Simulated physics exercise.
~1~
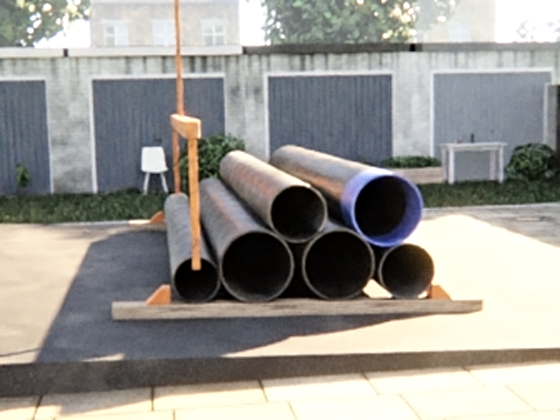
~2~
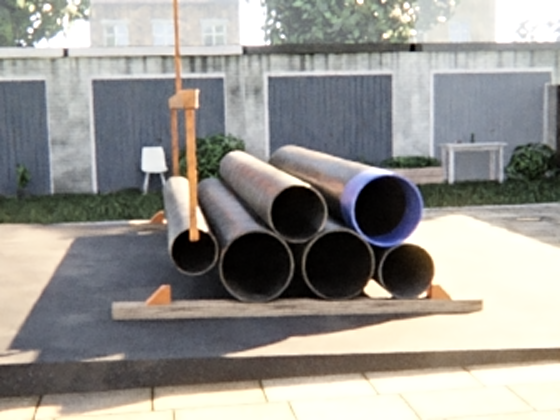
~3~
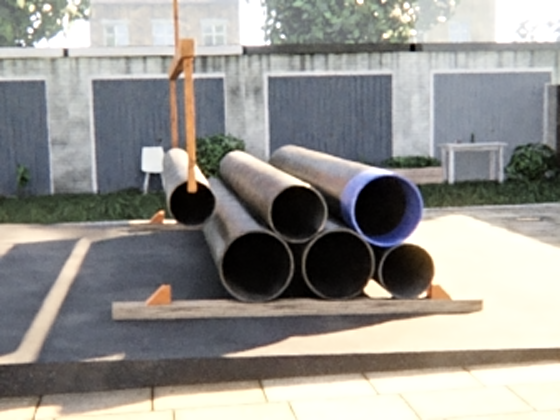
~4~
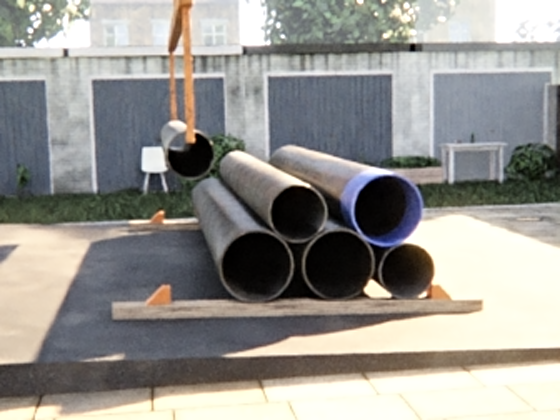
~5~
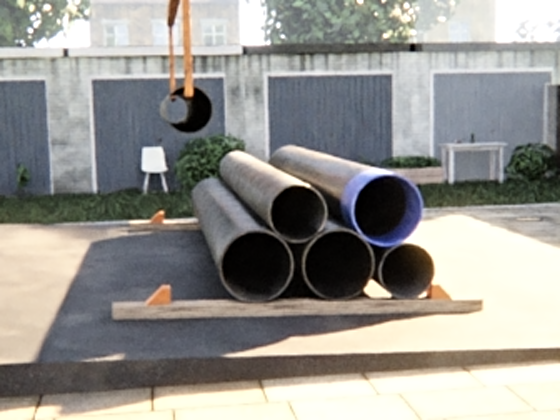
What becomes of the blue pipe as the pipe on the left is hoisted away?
The blue pipe stays in its place on top of the stack, at the right.
